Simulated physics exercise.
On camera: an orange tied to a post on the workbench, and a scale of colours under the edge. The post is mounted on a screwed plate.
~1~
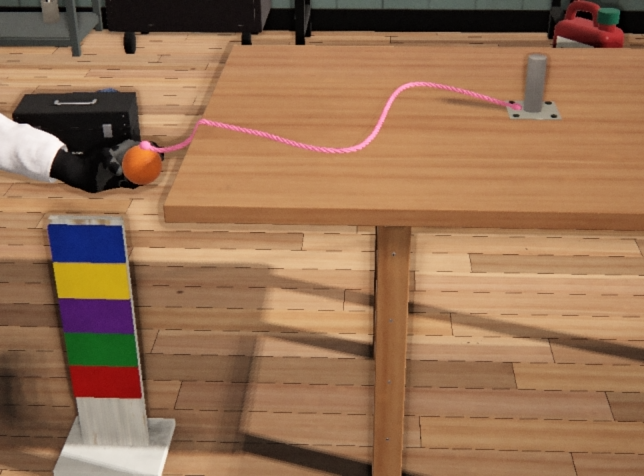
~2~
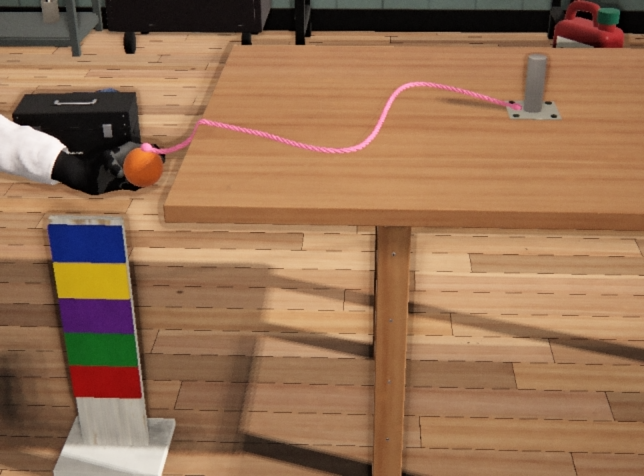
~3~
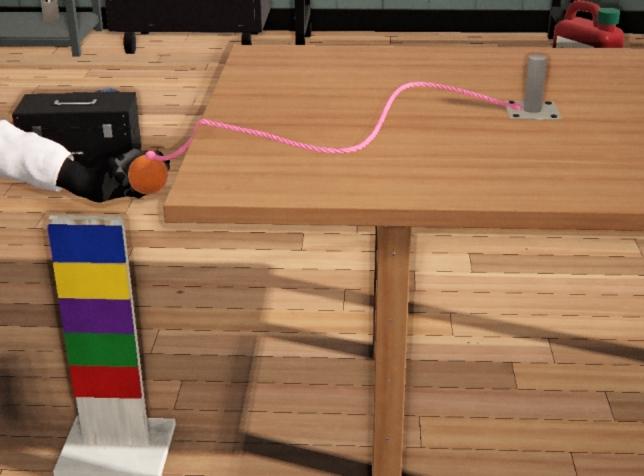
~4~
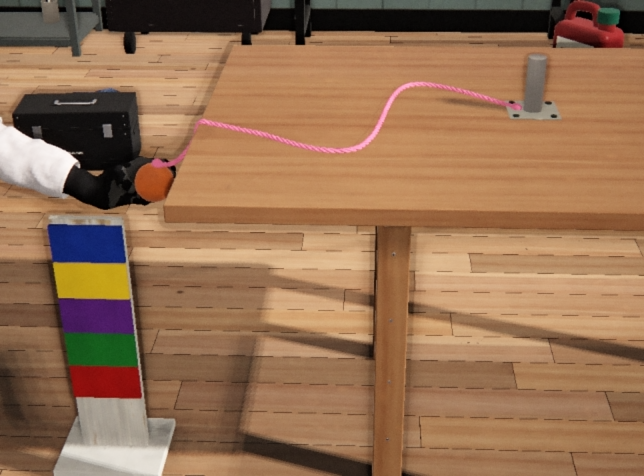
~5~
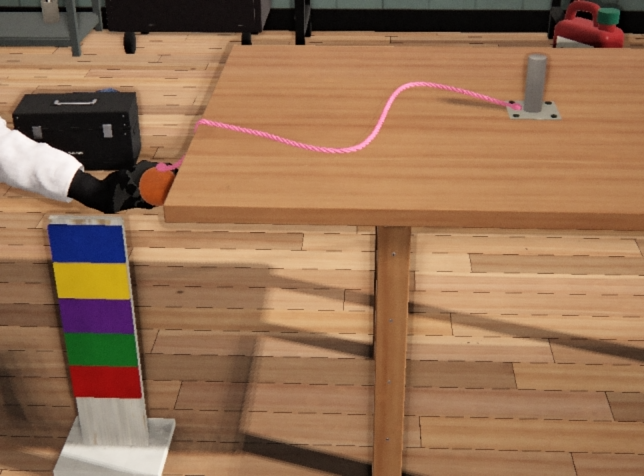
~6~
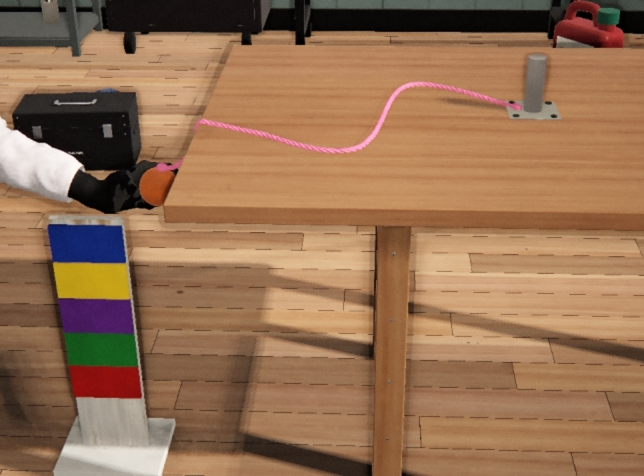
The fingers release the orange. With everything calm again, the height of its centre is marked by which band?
By the green band.
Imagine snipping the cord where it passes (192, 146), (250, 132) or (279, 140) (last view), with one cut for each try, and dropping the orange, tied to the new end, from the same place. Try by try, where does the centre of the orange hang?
The pixels come out at around (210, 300), (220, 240) and (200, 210), one per try.
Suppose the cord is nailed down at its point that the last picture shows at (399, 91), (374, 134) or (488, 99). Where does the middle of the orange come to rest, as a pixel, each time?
The pixel places are (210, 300), (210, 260) and (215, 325), one per try.
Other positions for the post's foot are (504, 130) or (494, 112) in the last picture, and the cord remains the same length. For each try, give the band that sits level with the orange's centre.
Try one - red; try two - red.
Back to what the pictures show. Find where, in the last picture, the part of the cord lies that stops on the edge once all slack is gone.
The spot located at (354, 149) in the last picture.
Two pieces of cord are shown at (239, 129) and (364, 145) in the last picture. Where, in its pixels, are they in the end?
(212, 227) and (214, 111).
Soon after, orange near (234, 307); level with purple.
Then, orange near (205, 330); level with green.
At rest, orange near (222, 336); level with green. At green.
